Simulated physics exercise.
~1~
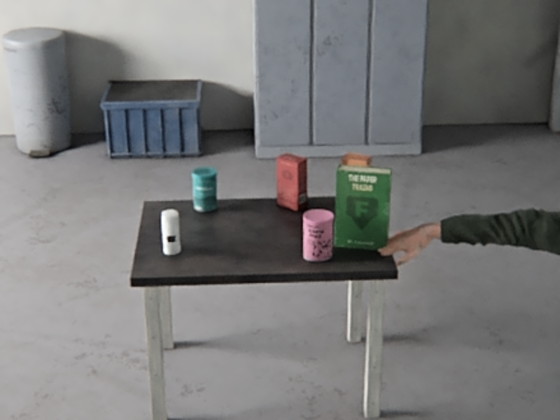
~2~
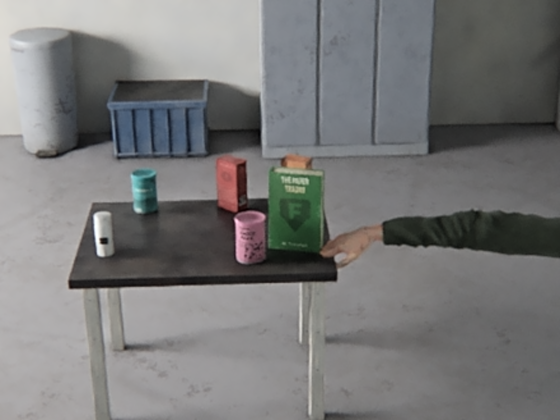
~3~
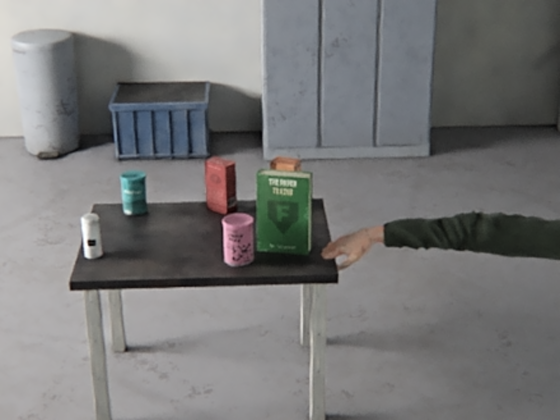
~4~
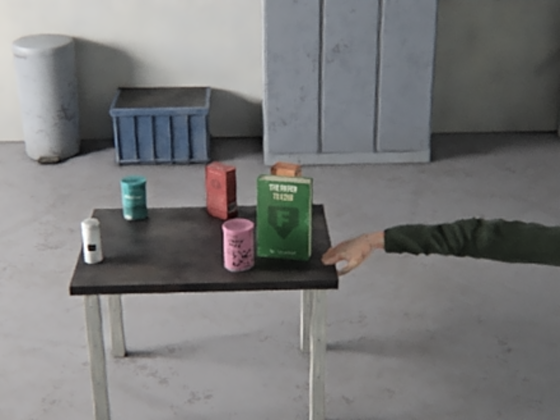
A hand in a green sleeve shoved a dark-topped table to the left, carrying along a green book, red and orange packets, and pink, turquoise and white containers, which slid slightly farther left on the top before everything settled, still upright.
